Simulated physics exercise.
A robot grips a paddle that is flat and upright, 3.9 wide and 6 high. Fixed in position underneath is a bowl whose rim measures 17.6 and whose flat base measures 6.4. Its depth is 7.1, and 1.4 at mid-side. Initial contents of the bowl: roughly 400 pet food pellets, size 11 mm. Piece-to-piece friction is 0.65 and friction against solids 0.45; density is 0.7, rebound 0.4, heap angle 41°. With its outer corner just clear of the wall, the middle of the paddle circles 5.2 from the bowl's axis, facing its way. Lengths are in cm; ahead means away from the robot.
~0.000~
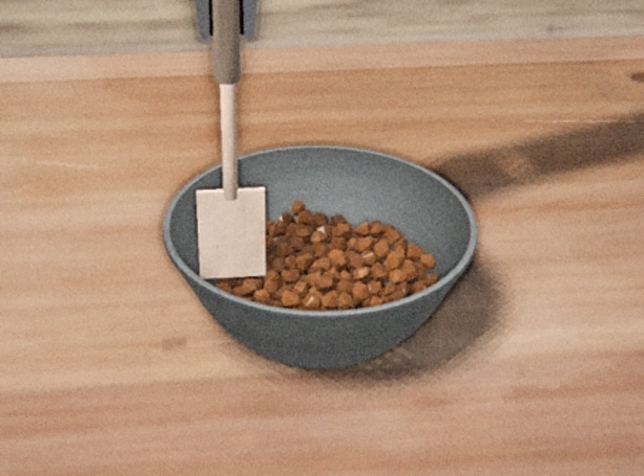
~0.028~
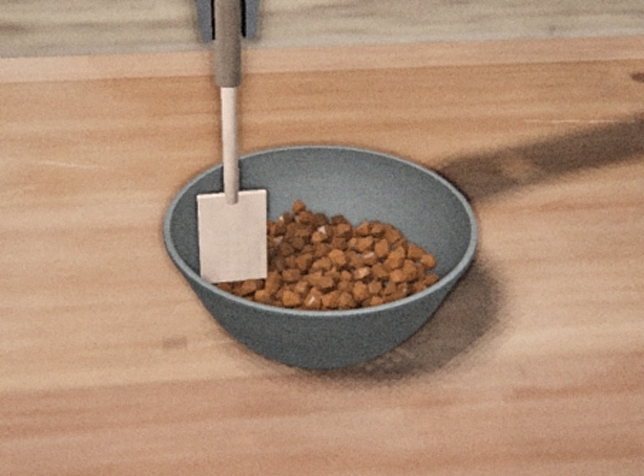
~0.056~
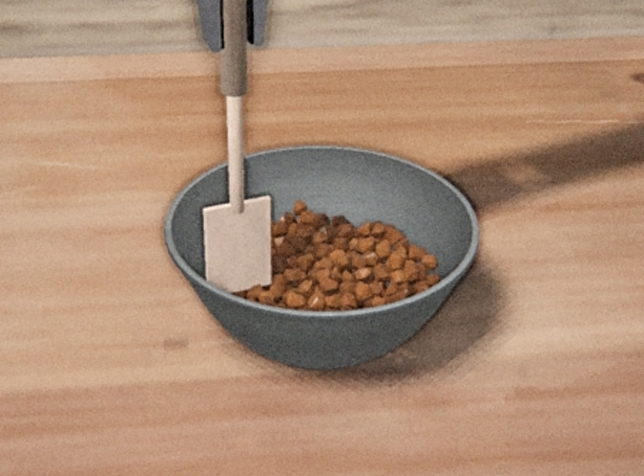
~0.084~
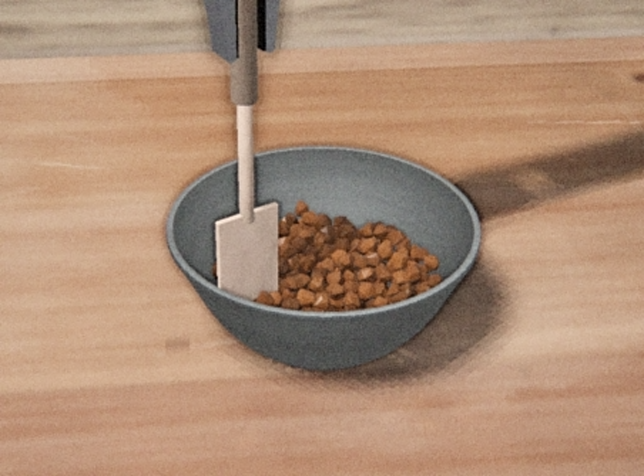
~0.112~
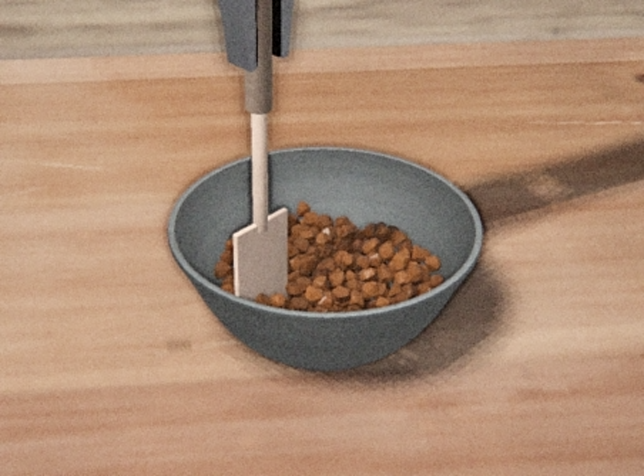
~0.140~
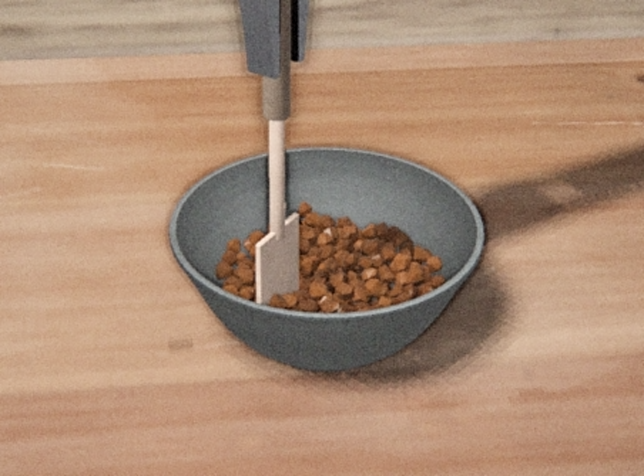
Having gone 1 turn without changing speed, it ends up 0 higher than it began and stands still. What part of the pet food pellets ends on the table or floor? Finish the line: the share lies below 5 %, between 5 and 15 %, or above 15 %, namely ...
... between 5 and 15 %.
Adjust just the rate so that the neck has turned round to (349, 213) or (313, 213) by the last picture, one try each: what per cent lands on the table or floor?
Near 15 per cent for the first, near 10 per cent for the second.
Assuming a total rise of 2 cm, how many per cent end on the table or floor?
0 %.
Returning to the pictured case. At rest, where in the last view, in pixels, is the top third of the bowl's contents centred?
Somewhere close to (276, 293).
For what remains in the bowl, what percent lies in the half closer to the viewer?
I'd put it at roughly 65 per cent.
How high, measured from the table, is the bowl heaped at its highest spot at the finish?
7.5 cm, give or take.
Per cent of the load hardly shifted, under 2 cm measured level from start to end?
Around 50 in a hundred, roughly.
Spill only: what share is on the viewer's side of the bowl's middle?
Close to 20 in a hundred.
After 0.42 s, 172° round, highest piece 8 above the table; 392 in the bowl, 1 on the table or floor, 2 in flight or on the tool.
After 0.69 s, 291° round, highest piece 9 above the table; 374 in the bowl, 12 on the table or floor, 9 in flight or on the tool.
After 1.03 s, 0° round, highest piece 7 above the table; 365 in the bowl, 29 on the table or floor, 1 in flight or on the tool.
After 1.73 s, 0° round, highest piece 7 above the table; 365 in the bowl, 30 on the table or floor.
In the end, 365 in the bowl, 30 on the table or floor. That is 8 % on the table or floor.
